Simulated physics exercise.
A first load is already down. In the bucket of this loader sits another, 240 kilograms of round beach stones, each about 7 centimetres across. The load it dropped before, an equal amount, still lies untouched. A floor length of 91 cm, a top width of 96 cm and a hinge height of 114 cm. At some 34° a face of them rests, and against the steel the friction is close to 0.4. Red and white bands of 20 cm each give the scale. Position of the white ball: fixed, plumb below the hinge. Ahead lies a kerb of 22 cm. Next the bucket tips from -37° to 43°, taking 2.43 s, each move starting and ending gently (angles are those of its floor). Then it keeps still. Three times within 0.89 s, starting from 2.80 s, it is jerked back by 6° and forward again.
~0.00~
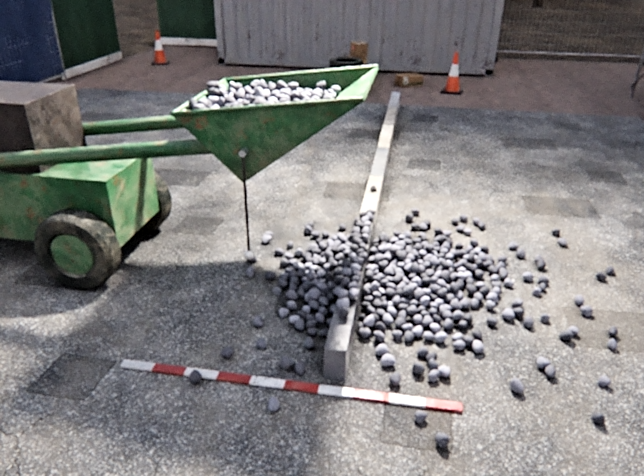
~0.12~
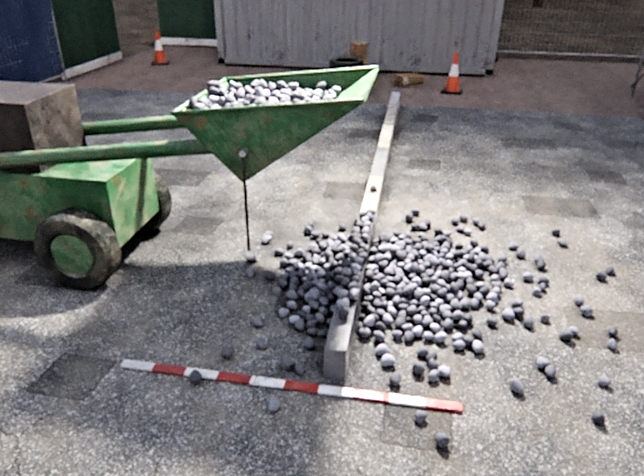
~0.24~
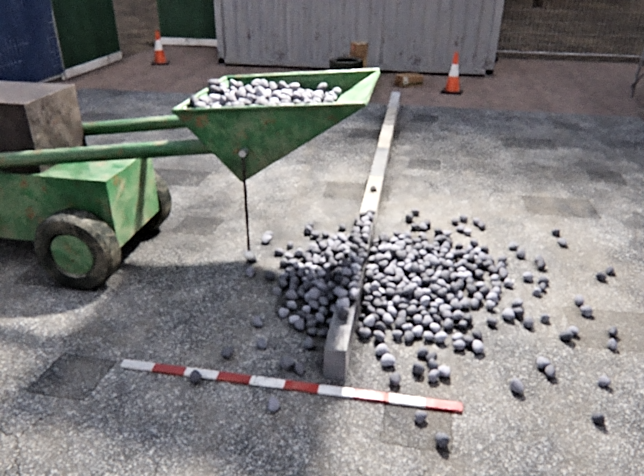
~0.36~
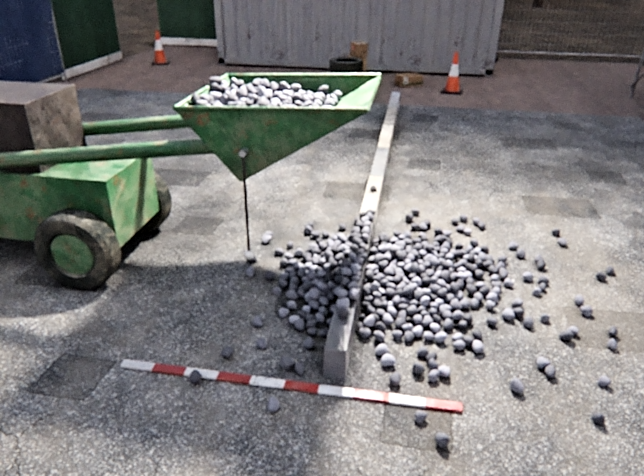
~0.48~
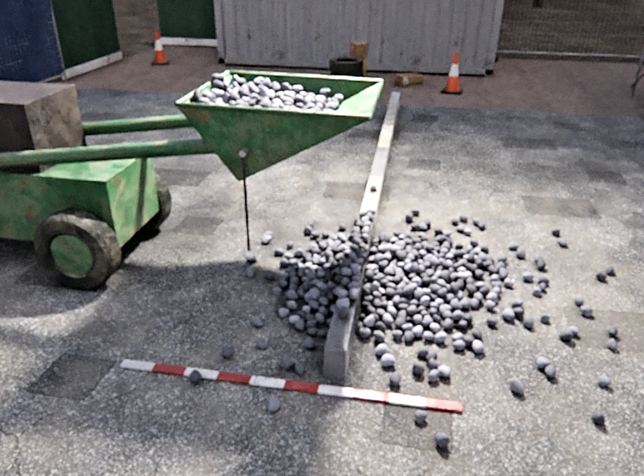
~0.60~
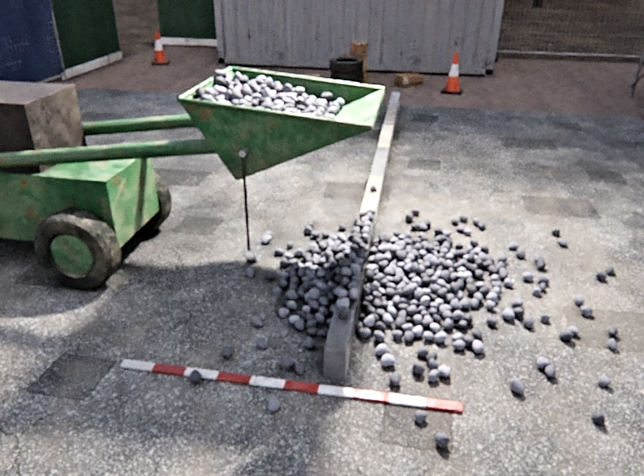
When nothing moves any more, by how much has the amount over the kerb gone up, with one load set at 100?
It has gone up by about 89 per cent of a load.
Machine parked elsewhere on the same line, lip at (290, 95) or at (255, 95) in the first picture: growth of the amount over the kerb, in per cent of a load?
Around 0 and 0 percent respectively.
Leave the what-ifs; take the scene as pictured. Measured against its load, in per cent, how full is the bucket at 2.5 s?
About 0 percent is still in there.
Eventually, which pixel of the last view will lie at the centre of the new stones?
They come to rest centred about (405, 273).
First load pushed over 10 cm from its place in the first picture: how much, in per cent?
15 %.
After 1.8 s the floor is at 30°; in per cent of one load, 89 in the bucket, 41 on this side of the kerb, 70 over the kerb; the foremost stones are at (621, 312).
After 2.5 s the floor is at 43°; in per cent of one load, 2 in the bucket, 56 on this side of the kerb, 142 over the kerb; the foremost stones are at (621, 312).
After 4.1 s the floor is at 43°; in per cent of one load, 0 in the bucket, 46 on this side of the kerb, 154 over the kerb; the foremost stones are at (621, 312).
After 6.6 s the floor is at 43°; in per cent of one load, 0 in the bucket, 46 on this side of the kerb, 154 over the kerb; the foremost stones are at (621, 312). Net gain over the kerb, 89.
